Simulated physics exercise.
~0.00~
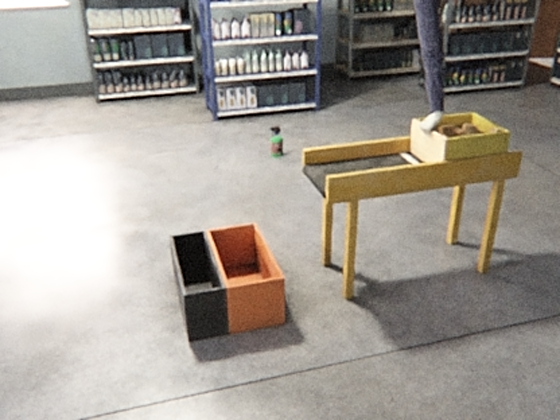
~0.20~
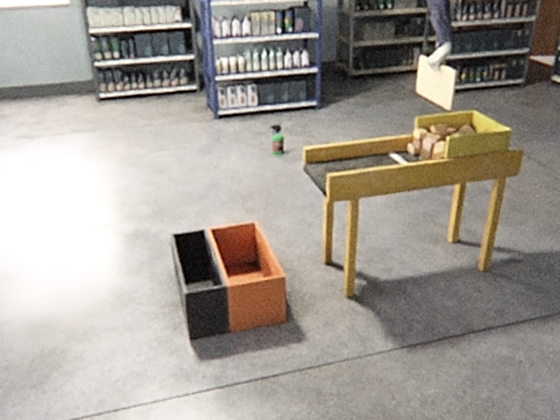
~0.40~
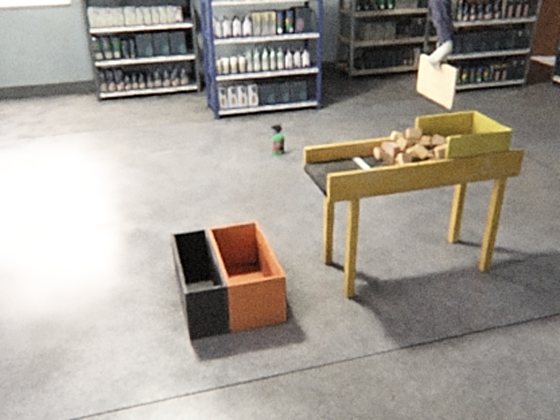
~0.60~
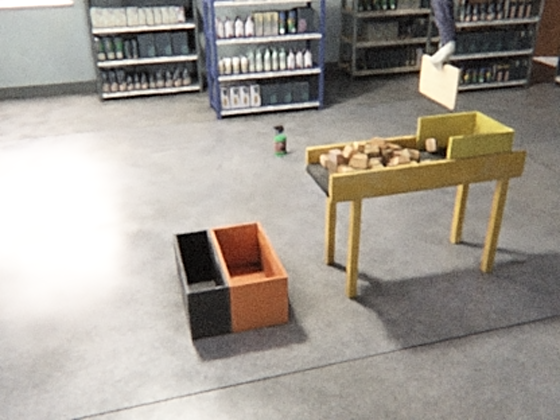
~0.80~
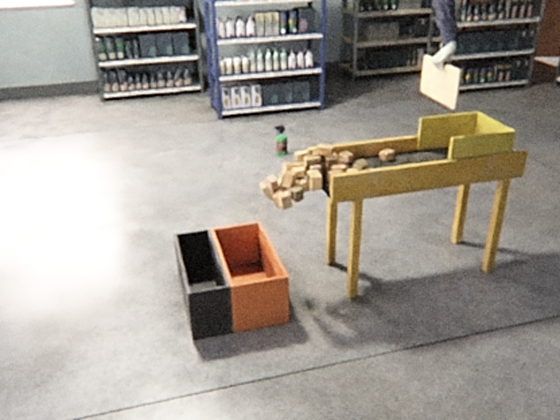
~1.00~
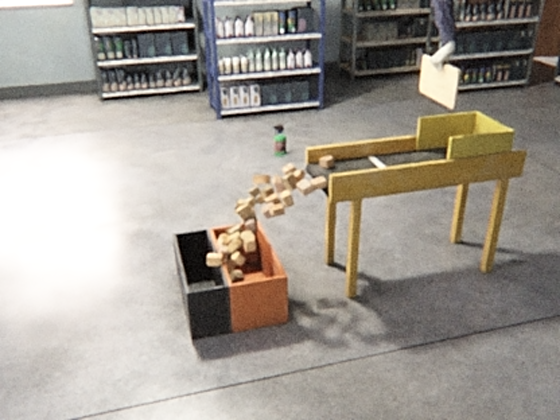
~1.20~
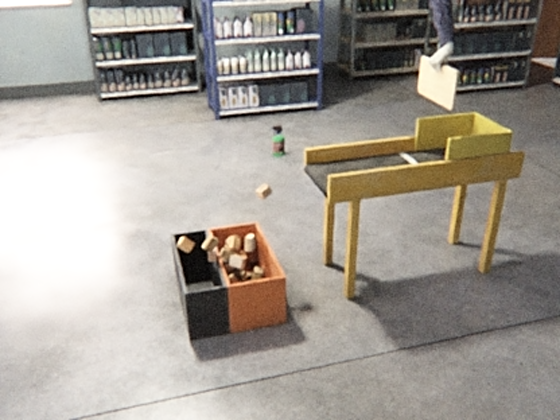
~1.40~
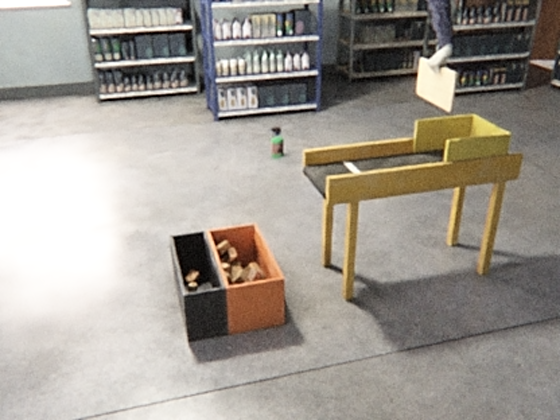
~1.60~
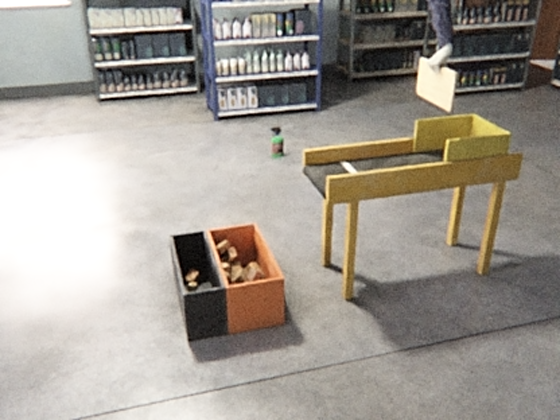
A hand lifts a gate, and wooden blocks ride left, falling mostly into the orange box.
